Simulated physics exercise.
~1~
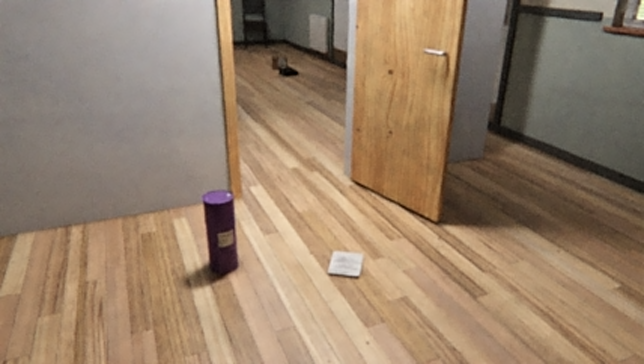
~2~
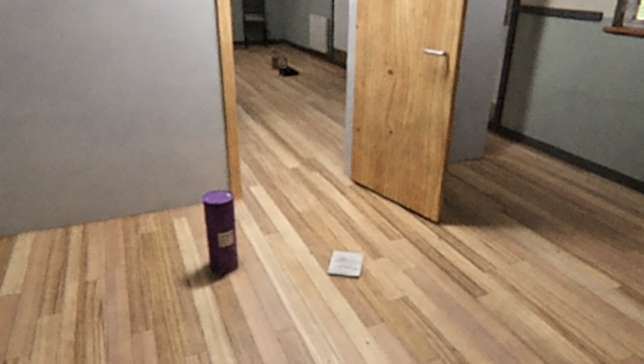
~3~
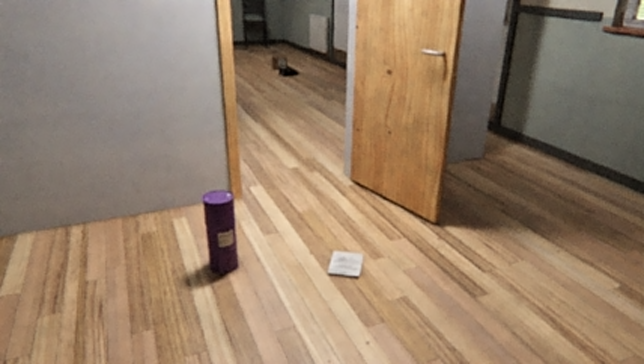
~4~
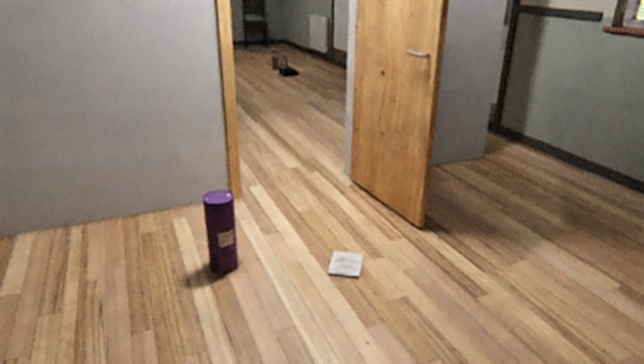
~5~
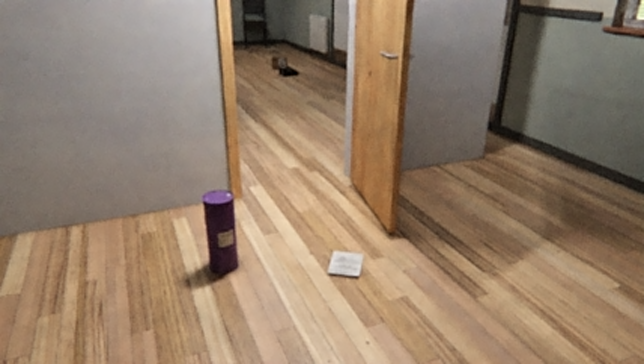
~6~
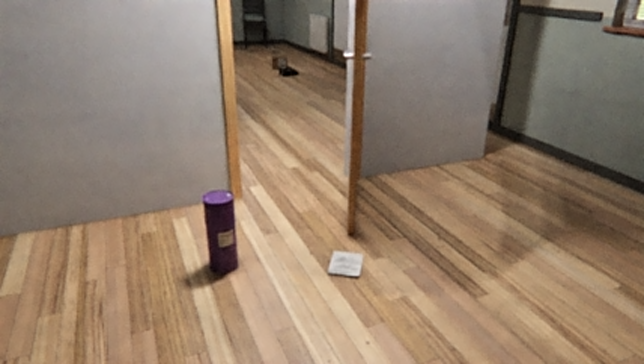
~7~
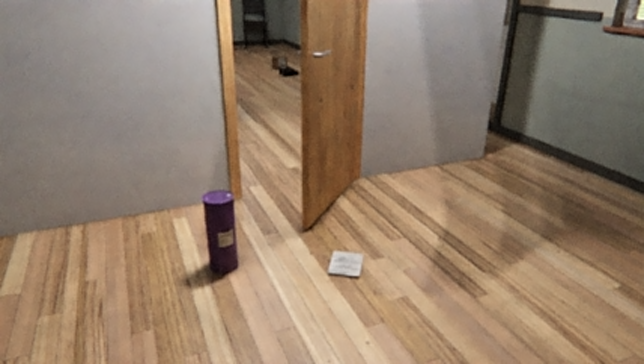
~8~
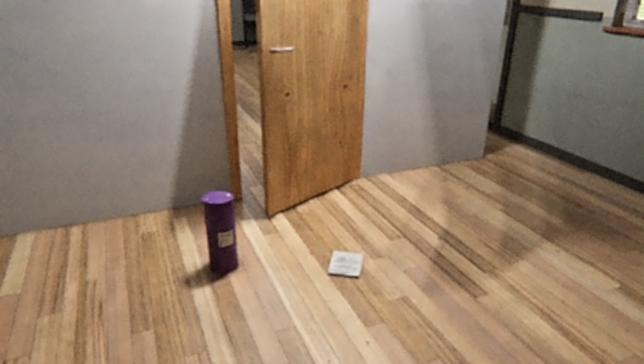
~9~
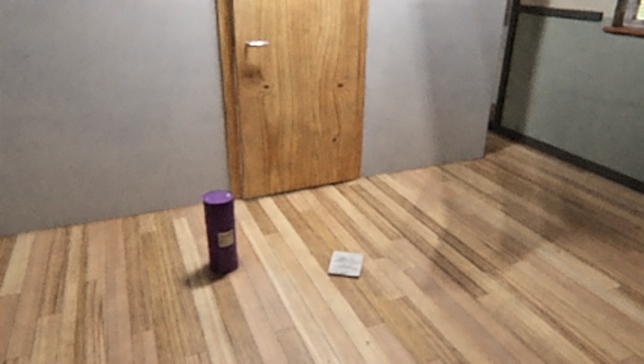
The wooden door stood wide open, then swung around toward its frame, passing behind a purple canister and a small white book on the plank floor, until it covered the doorway, while both objects stayed where they were.
